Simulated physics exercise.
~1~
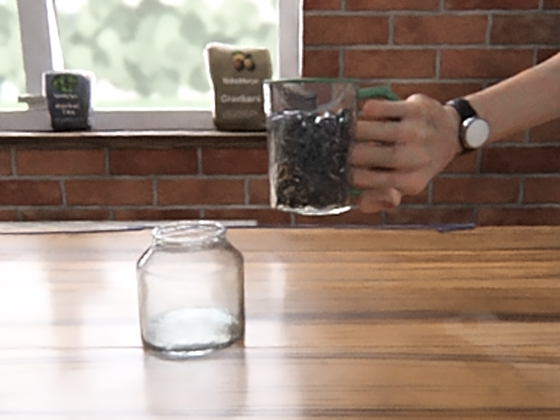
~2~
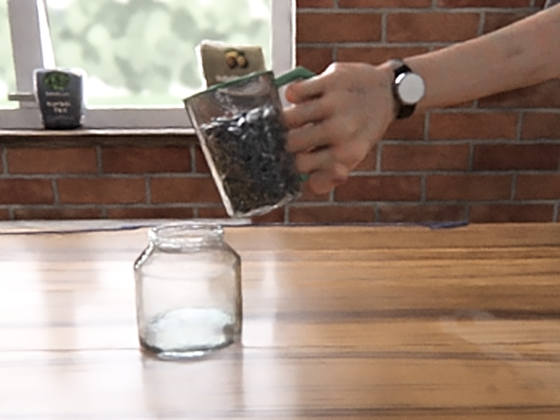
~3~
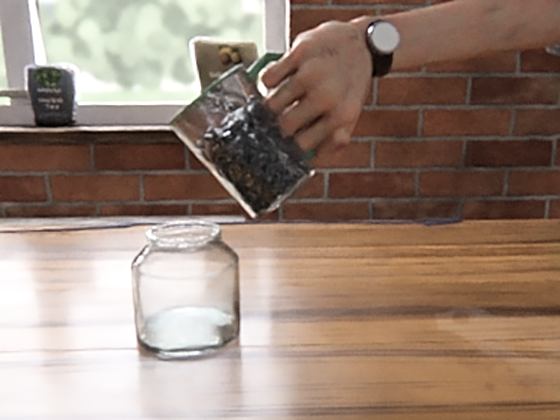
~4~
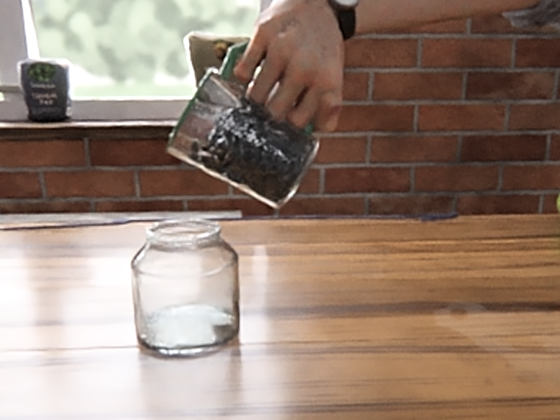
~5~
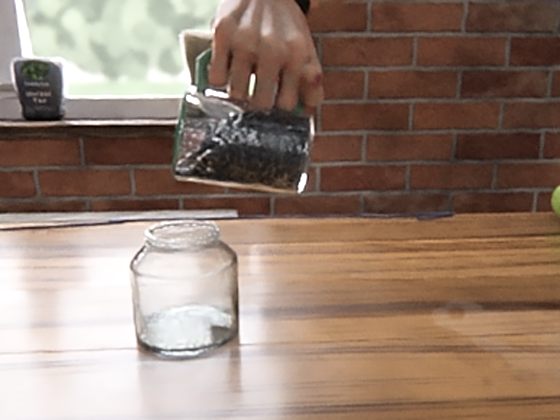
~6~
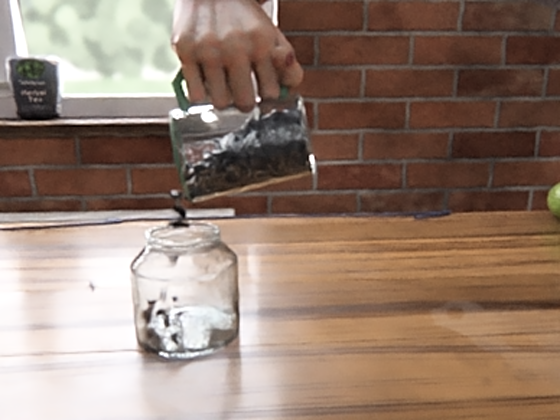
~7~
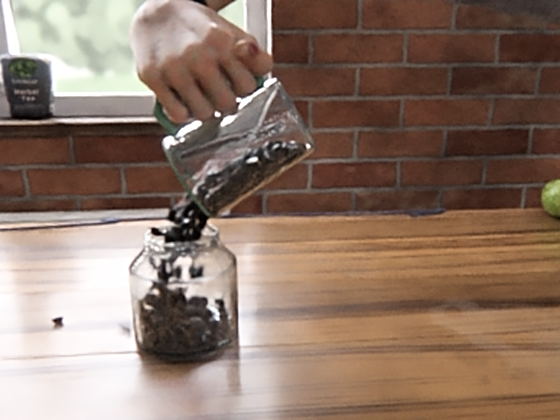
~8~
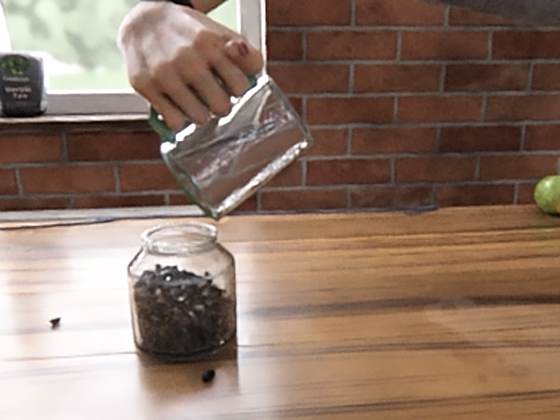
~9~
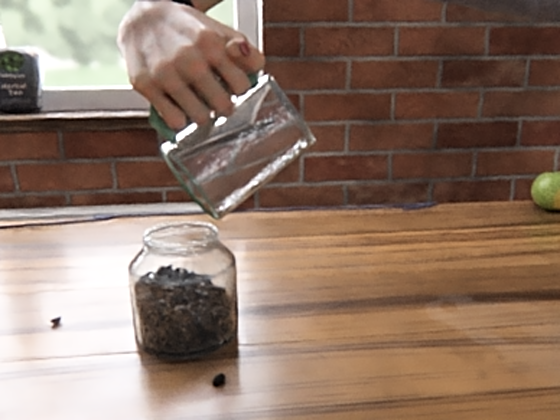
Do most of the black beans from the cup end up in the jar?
Yes, nearly all of the beans end up in the jar. The tipped cup looks empty, and only a couple of beans lie on the table.
The clip opens with a hand wearing a wristwatch holding a glass cup of black beans above a wooden table, to the right of an open, empty-looking jar. The hand moves the cup left toward the jar and tilts it, while the beans stay inside at first. Once the cup lies on its side, the first beans drop from its rim into the jar. It tips further, and a thick stream pours through the opening. By the end the cup is empty, a dark heap fills much of the jar, and a couple of stray beans lie on the table.
